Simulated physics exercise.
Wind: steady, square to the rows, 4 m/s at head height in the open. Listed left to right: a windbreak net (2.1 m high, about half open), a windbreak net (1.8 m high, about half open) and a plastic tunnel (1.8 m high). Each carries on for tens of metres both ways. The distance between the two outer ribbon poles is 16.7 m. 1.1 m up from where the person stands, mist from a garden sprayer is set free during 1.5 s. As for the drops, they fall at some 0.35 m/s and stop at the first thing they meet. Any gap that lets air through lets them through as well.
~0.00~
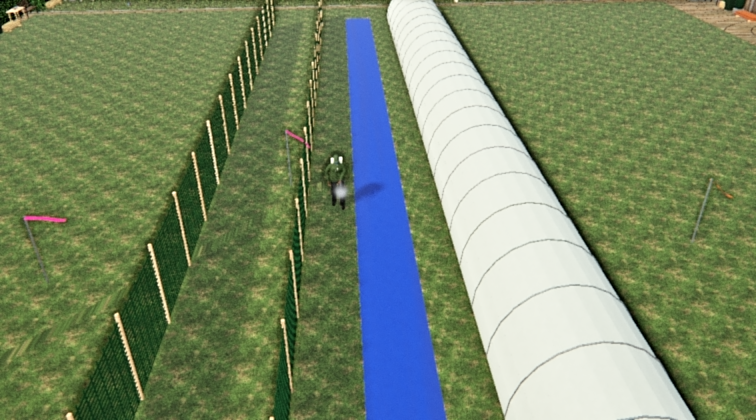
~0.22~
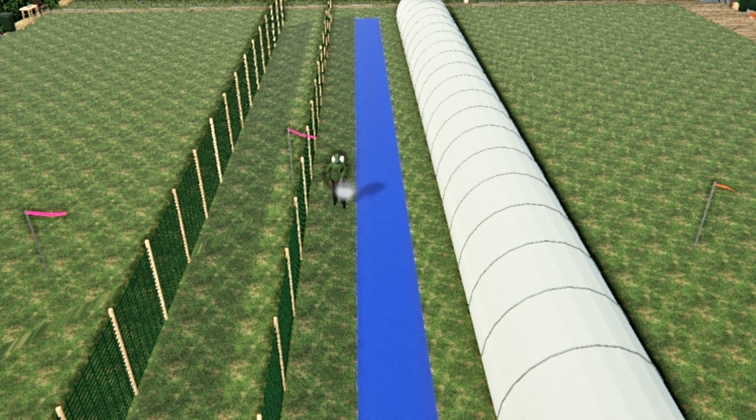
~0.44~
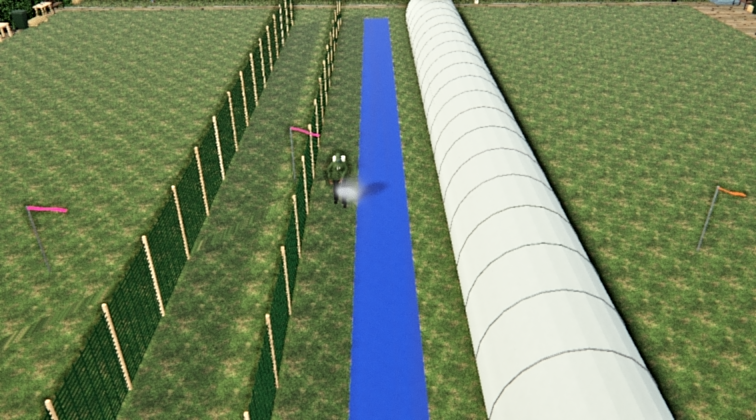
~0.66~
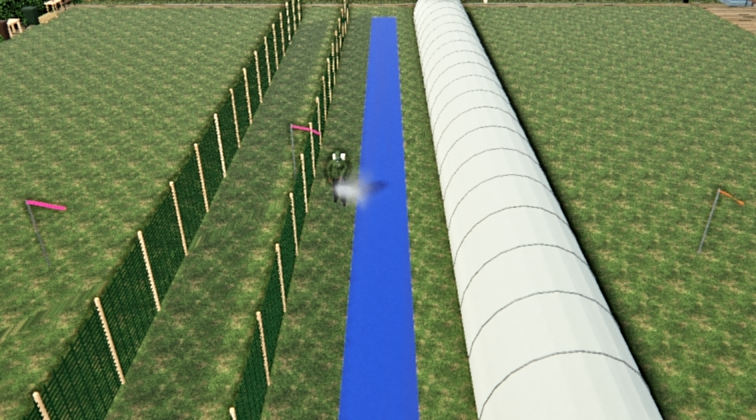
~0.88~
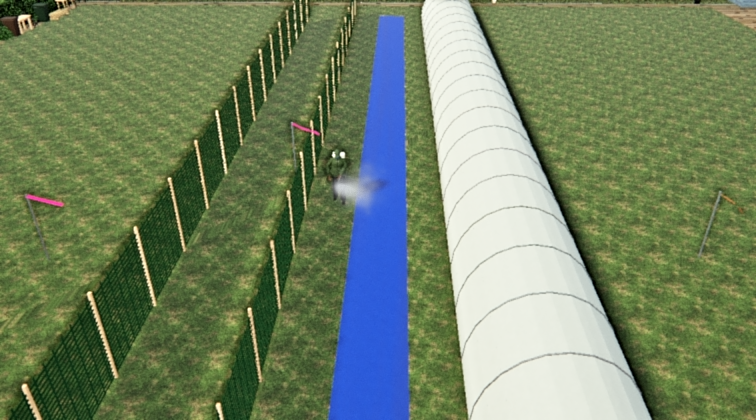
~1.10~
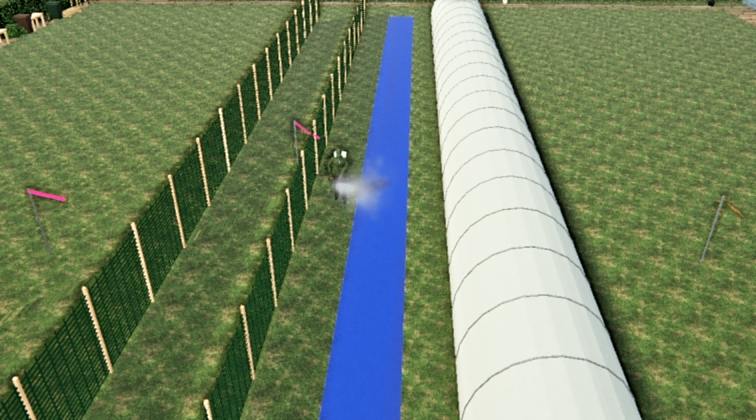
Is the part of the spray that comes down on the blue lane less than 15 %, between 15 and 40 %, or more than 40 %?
The share landing there is from 15 to 40 %.
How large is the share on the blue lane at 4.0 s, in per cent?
Roughly 20 in a hundred by then.
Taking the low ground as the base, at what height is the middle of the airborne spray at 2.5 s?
1.0 m.
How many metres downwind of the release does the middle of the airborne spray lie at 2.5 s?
Reading: Near 1.5 m.
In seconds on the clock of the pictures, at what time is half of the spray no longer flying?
Around 5.5 seconds.
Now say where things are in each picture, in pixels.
The first frame shows the left ribbon ends at (65, 220), leaning 85 degrees to the right, the spray in the air spans x = 335 to 345 around y = 190 and it comes from (341, 189).
The second frame shows the spray in the air spans x = 340 to 350 around y = 190 and the blue one passes (385, 252).
The third frame shows the inner ribbon ends at (319, 135), leaning 70 degrees to the right, the spray in the air spans x = 340 to 360 around y = 190 and the top of the plastic tunnel crosses (509, 164).
The fourth frame shows the left ribbon ends at (65, 209), leaning 80 degrees to the right, the spray in the air spans x = 340 to 365 around y = 190 and the blue one passes (382, 203).
The fifth frame shows the spray in the air spans x = 335 to 370 around y = 185.
The sixth frame shows the inner ribbon ends at (319, 138), leaning 55 degrees to the right, the spray in the air spans x = 340 to 380 around y = 185 and the top of the plastic tunnel crosses (508, 166).
After 2.5 s, 4 % is no longer flying here, and 4 % lies on the blue lane; the middle of what still flies is 1.0 m above the low ground, near (386, 190).
After 4.0 s, 24 % is no longer flying here, and 20 % lies on the blue lane; the middle of what still flies is 1.1 m above the low ground, near (424, 188).
After 8.0 s, 70 % is no longer flying here, and 26 % lies on the blue lane.
After 20.0 s, 99 % is no longer flying here, and 26 % lies on the blue lane.
After 45.0 s, 100 % is no longer flying here, and 26 % lies on the blue lane.
